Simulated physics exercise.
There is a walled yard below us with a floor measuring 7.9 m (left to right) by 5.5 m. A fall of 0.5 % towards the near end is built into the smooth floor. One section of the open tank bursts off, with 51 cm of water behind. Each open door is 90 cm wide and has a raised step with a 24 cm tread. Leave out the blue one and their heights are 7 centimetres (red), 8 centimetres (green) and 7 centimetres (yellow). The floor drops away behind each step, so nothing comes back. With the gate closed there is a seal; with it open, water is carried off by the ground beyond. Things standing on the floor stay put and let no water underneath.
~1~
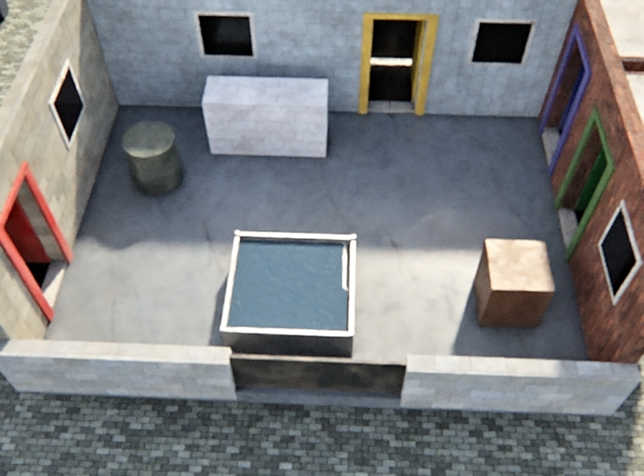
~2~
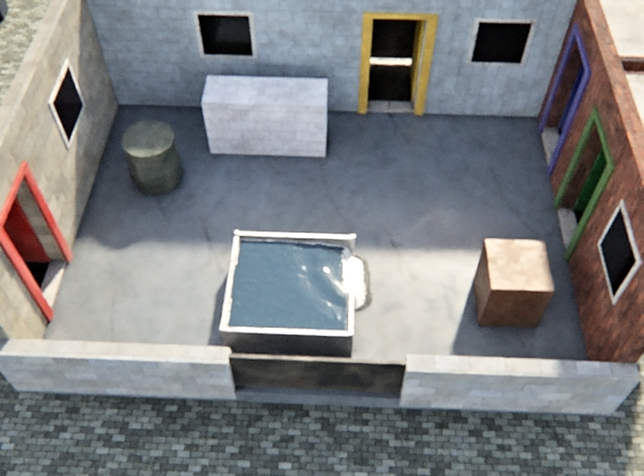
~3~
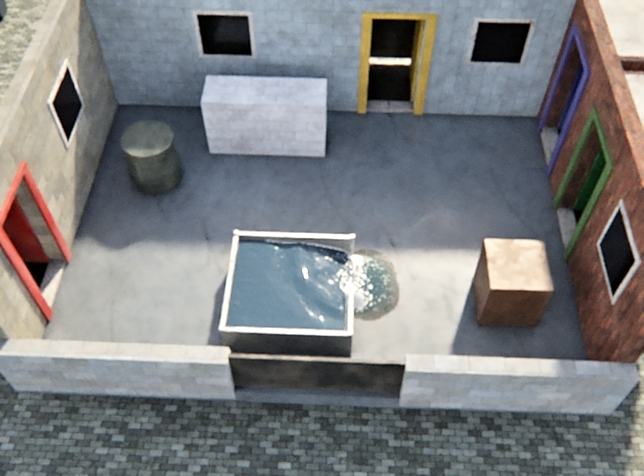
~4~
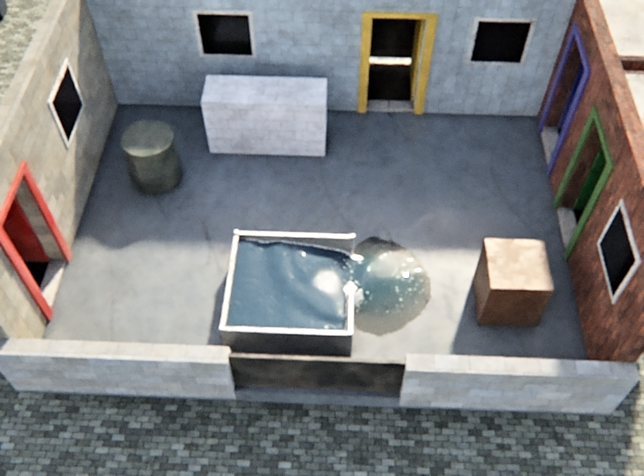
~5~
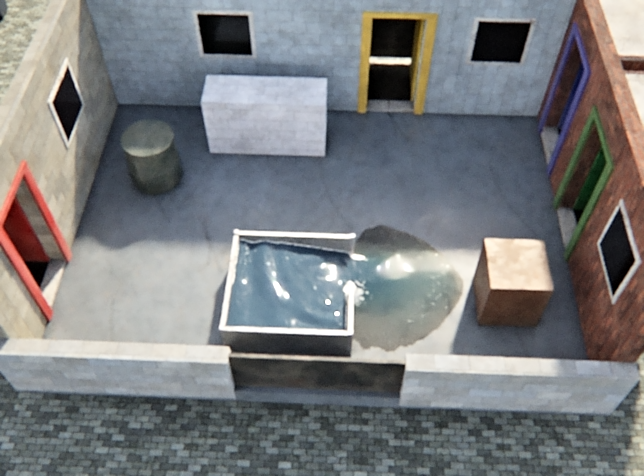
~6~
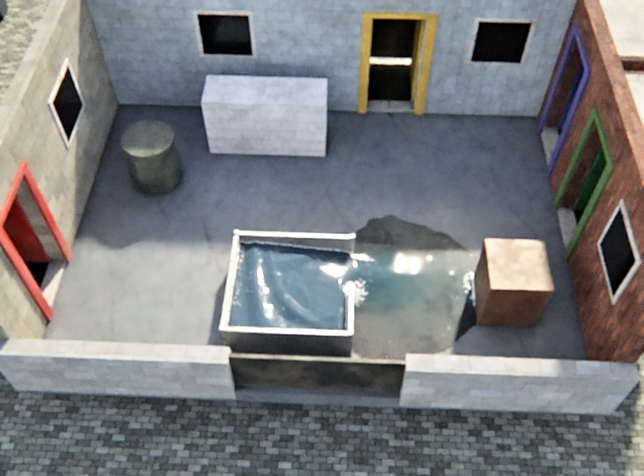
Water pours from the right side of an open tank and spreads across the yard floor.
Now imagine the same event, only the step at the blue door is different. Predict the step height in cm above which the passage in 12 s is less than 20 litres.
About 6.5 cm of height.
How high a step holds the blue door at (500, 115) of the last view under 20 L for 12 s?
You'd want it roughly 9.0 cm high.
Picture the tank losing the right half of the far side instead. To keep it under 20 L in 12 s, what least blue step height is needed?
Then the minimum is about 7.0 cm.
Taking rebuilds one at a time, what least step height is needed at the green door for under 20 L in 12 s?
Green would need about 10.0 cm on its own.
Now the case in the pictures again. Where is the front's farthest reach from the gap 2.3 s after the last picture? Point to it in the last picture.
Near pixel (530, 119).
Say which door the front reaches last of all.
I'd say the red one.
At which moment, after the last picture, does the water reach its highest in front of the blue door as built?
The depth peaks at about 5.0 seconds.
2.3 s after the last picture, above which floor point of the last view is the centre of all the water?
Around (390, 282).
Then, 0.7 s after the last picture water covers 20 % of the floor, deepest (24 cm) near (470, 287); it has not reached the blue door.
Then, 2.3 s after the last picture water covers 35 % of the floor, deepest (17 cm) near (585, 389); 9 cm at the blue door, 0 litres in over its 20 cm step.
Then, 11.3 s after the last picture water covers 75 % of the floor, deepest (6 cm) near (567, 301); 4 cm at the blue door, 0 litres in over its 20 cm step.
At the blue door as built, the water peaked near 11 cm, 5.1 s after the last picture.
Run again over the same 12 s with other heights there, 36 litres in over 5.5 cm, 12 litres over 7.5 cm. The limit of 20 litres is kept from about 6.5 cm up.
